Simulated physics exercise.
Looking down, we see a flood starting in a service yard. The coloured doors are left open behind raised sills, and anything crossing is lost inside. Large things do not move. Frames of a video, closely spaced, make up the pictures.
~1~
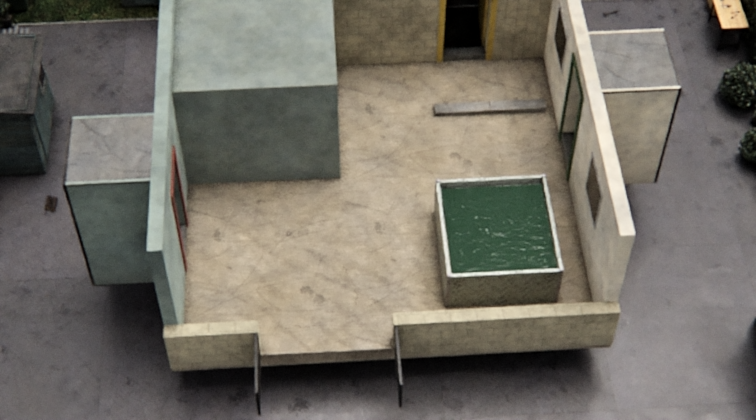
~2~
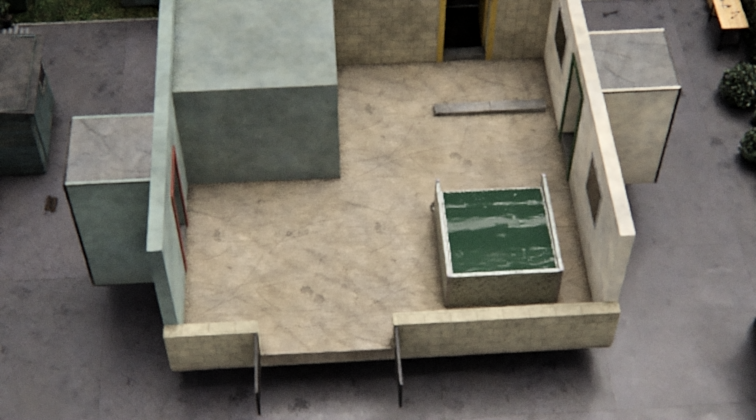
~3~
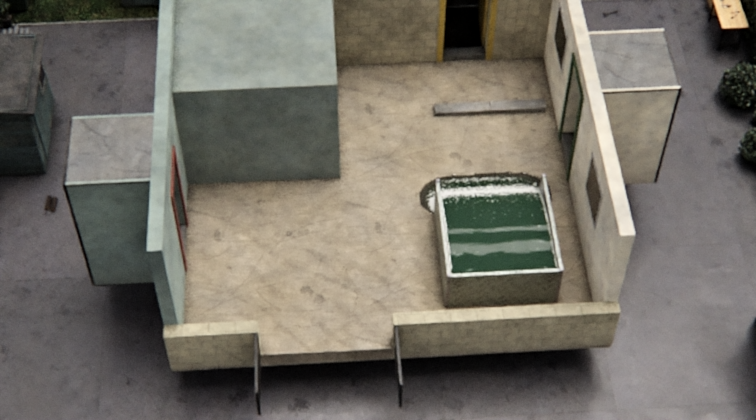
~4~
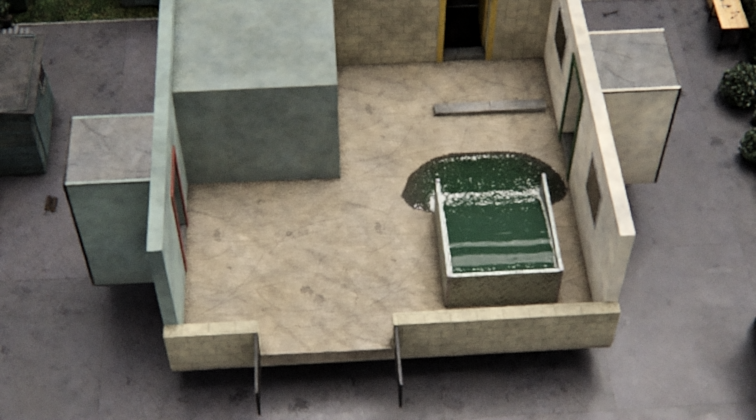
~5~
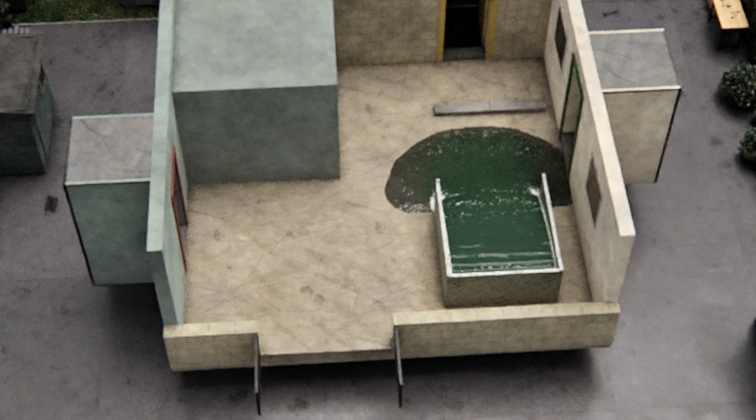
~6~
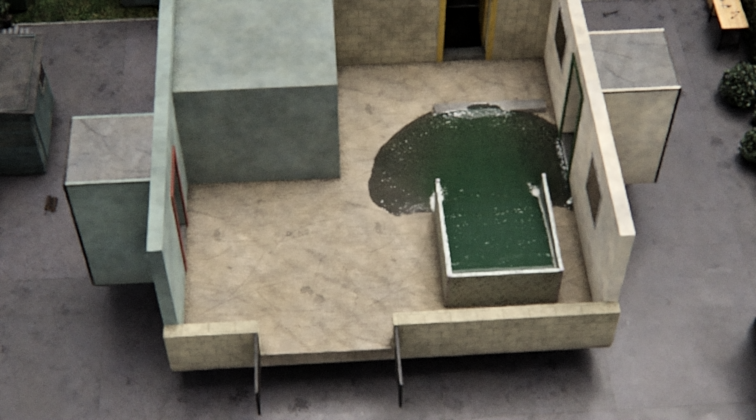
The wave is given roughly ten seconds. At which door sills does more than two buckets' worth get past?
The yellow door passes more than two buckets; the green door passes two buckets or less; the red door passes two buckets or less.
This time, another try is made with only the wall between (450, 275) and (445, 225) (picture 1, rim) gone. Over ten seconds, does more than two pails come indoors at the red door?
Then: Red door takes more.
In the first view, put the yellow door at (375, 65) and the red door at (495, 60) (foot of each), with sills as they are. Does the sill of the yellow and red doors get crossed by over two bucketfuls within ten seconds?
In that case the yellow door exceeds the limit and the red door exceeds the limit.
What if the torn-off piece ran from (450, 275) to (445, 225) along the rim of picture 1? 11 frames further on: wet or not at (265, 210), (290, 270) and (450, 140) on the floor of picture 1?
Going through them, the first would be submerged, the next submerged and the last still bare.
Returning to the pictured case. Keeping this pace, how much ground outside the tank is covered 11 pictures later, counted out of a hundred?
It works out to about 45 in a hundred.
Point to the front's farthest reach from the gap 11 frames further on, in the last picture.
The front should reach about (341, 70).
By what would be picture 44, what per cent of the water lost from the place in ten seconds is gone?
Near 45 in a hundred.
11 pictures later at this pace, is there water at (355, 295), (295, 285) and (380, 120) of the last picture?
First spot spared, second spot spared, third spot submerged.
A moment on, water covers 45 % of the floor; the yellow door under two buckets in, the green door wet at the sill, nothing in, the red door not reached.
Next, water covers 45 % of the floor; the yellow door far over two buckets in, the green door wet at the sill, nothing in, the red door not reached.
Then, water covers 45 % of the floor; the yellow door far over two buckets in, the green door wet at the sill, nothing in, the red door not reached.
Later, water covers 75 % of the floor; the yellow door far over two buckets in, the green door wet at the sill, nothing in, the red door not reached.
In the end, water covers 85 % of the floor; the yellow door far over two buckets in, the green door wet at the sill, nothing in, the red door wet at the sill, nothing in.
